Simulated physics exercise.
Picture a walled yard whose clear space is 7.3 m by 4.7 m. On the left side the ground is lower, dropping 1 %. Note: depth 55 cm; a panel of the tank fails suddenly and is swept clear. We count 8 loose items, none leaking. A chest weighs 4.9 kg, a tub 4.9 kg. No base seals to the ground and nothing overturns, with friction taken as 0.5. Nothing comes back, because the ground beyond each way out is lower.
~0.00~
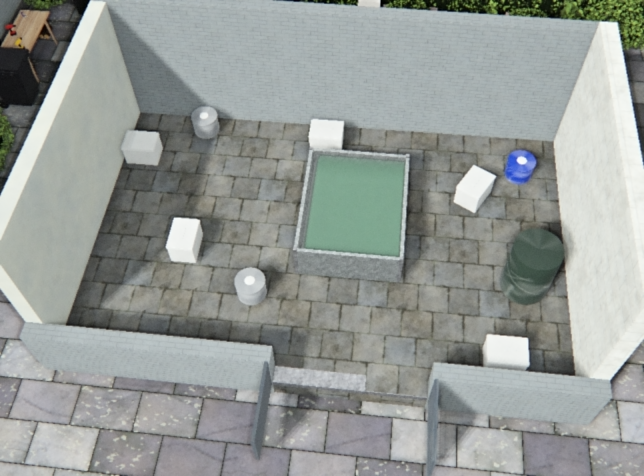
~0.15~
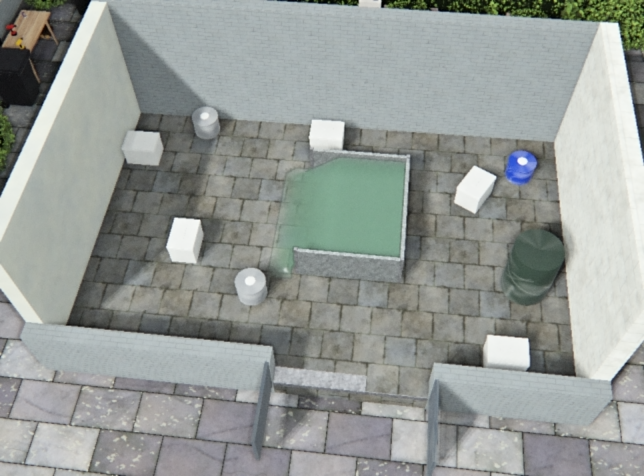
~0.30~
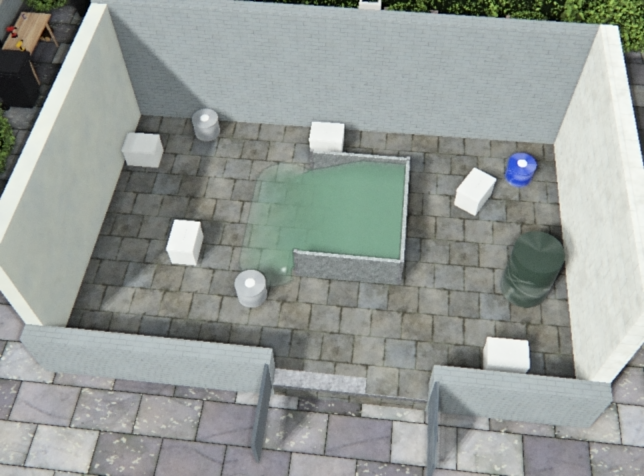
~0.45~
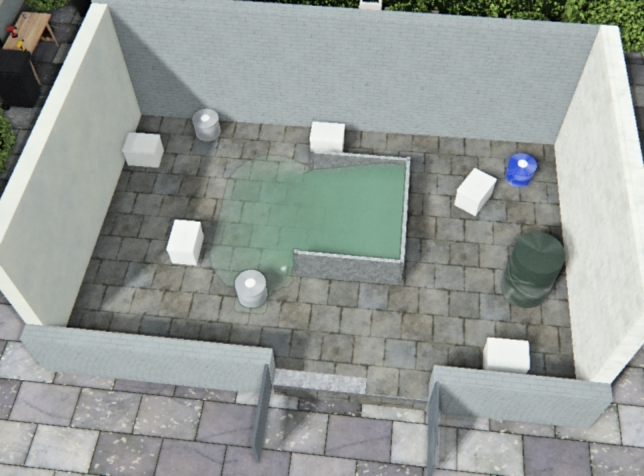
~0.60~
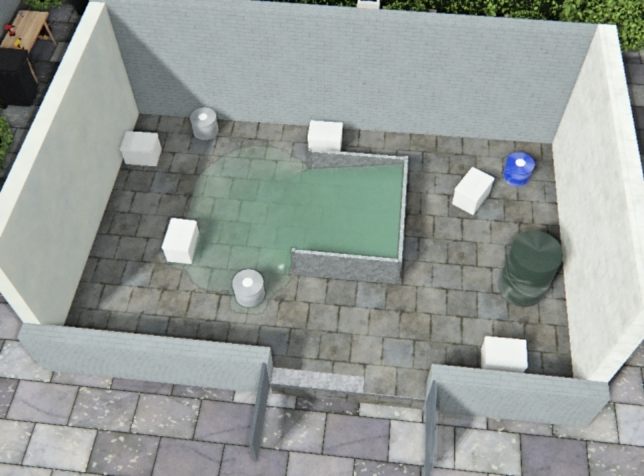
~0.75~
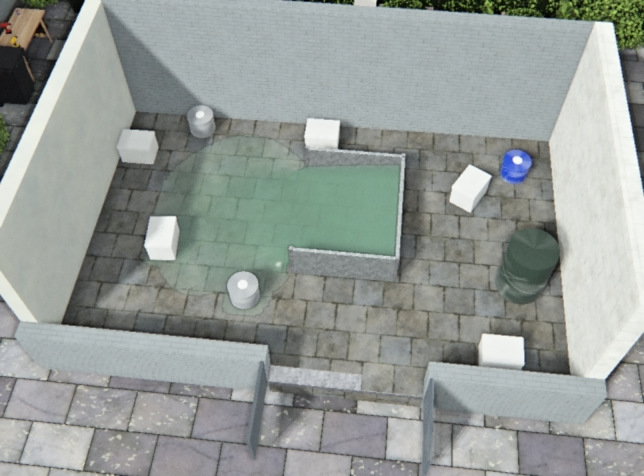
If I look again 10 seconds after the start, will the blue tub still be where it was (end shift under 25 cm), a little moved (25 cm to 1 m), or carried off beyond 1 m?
You'll find it moved a little.
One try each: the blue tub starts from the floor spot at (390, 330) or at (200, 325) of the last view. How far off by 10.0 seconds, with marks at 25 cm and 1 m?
Spot one - it is swept away; spot two - it is swept away.
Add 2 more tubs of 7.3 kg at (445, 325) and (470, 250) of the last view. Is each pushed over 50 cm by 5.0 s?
Well, the first one is lower and the other lower.
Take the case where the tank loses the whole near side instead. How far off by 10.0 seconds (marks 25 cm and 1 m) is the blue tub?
With that failure, the blue tub remains in position.
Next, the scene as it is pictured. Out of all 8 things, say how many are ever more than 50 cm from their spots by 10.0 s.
7.
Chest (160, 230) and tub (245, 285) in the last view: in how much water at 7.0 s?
Roughly 4 and 2 cm.
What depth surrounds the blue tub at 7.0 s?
Somewhere close to 2 cm.
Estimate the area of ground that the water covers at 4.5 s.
Near 21 m2 in all.
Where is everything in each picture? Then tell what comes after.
The blue tub at (522, 161), on the bottom; 2.9 m2 under water; 0 of 8 have shifted, in the first frame.
The blue tub at (523, 161) rests on the ground; water covers 3.8 m2; 0 of 8 have shifted, in the second frame.
The blue tub at (523, 164) rests on the ground; 5.0 m2 under water; 0 of 8 have shifted, in the third frame.
The blue tub at (523, 164) rests on the ground; water covers 6.3 m2; 0 of 8 have shifted, in the fourth frame.
The blue tub at (521, 163), on the bottom; 7.7 m2 under water; 0 of 8 have shifted, in the fifth frame.
The blue tub at (518, 160) rests on the ground; 9.2 m2 under water; 2 of 8 have shifted, in the sixth frame.
After 2.0 s the blue tub is near (518, 160), 0.0 m from its start, aground; 0 of 8 are out; 3 afloat.
After 4.5 s the blue tub is near (518, 160), 0.0 m from its start, aground; 0 of 8 are out; 3 afloat.
After 7.0 s the blue tub is near (524, 162), 0.1 m from its start, aground; 0 of 8 are out; 4 afloat.
After 10.0 s the blue tub is near (532, 194), 0.7 m from its start, afloat; 0 of 8 are out; 7 afloat.
